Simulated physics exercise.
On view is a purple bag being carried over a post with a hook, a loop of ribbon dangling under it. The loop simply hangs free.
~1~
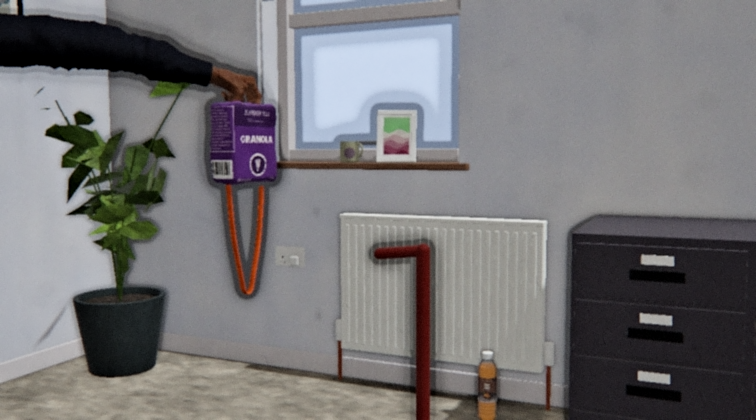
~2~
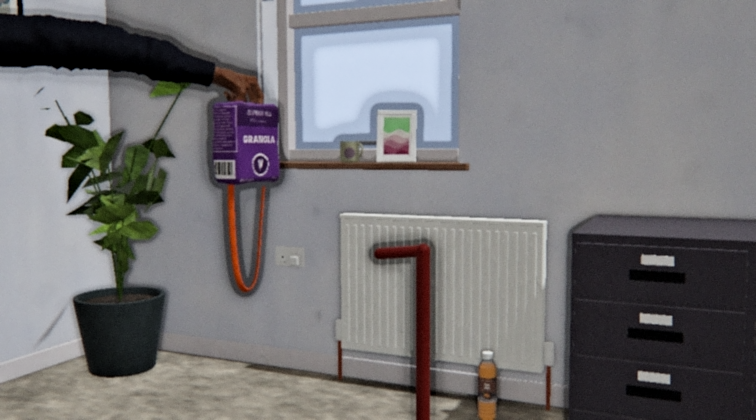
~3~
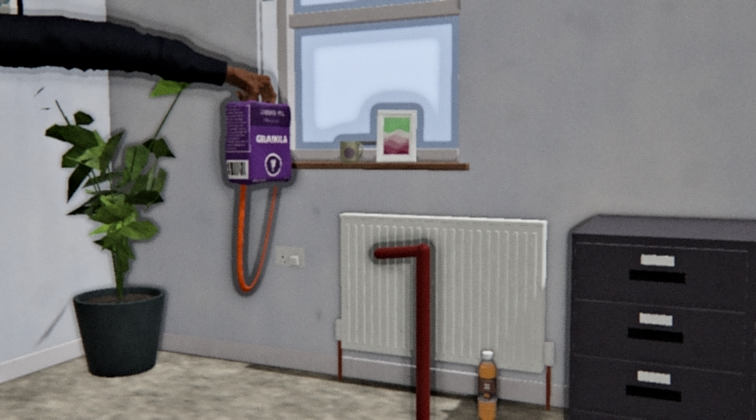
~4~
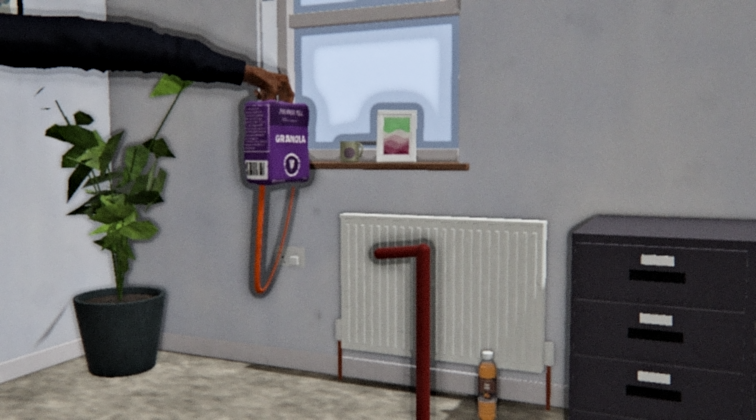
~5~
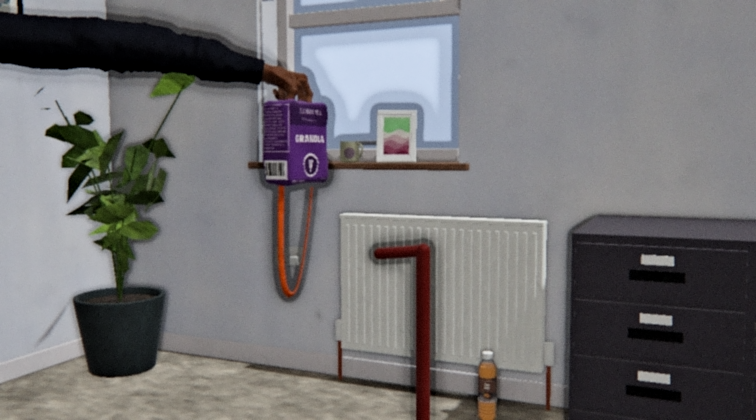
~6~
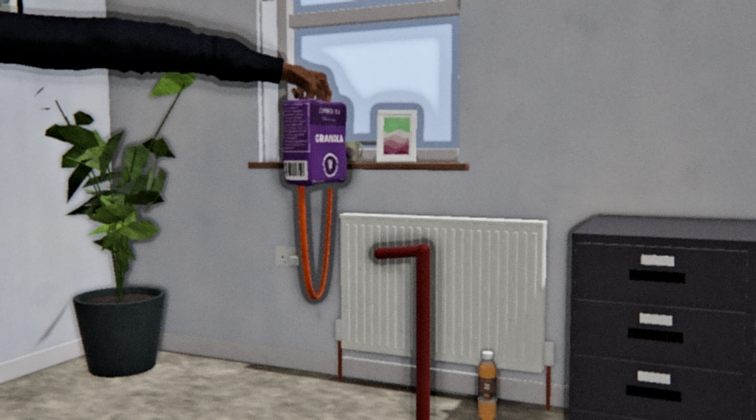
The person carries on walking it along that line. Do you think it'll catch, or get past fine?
It's going to get held up, I reckon.
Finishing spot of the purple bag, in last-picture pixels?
It stops near (518, 141) in the last view.
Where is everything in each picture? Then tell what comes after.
The first picture shows purple bag (245, 143); hook tip (380, 254).
The second picture shows purple bag (247, 143); bottom of the loop (247, 291).
The third picture shows purple bag (260, 143).
The fourth picture shows purple bag (278, 143); bottom of the loop (260, 292).
The fifth picture shows purple bag (297, 143).
The sixth picture shows purple bag (316, 143); bottom of the loop (315, 298); hook tip (380, 254); hook points towards it, loop hangs below the hook.
Then, 0.56 s after the last picture, bag nearing the post near (379, 142).
Then, 1.16 s after the last picture, bag over the post near (453, 142).
At rest, bag past the post near (518, 141); loop tight round the post, hand stopped. The purple bag is jerked back by its loop.
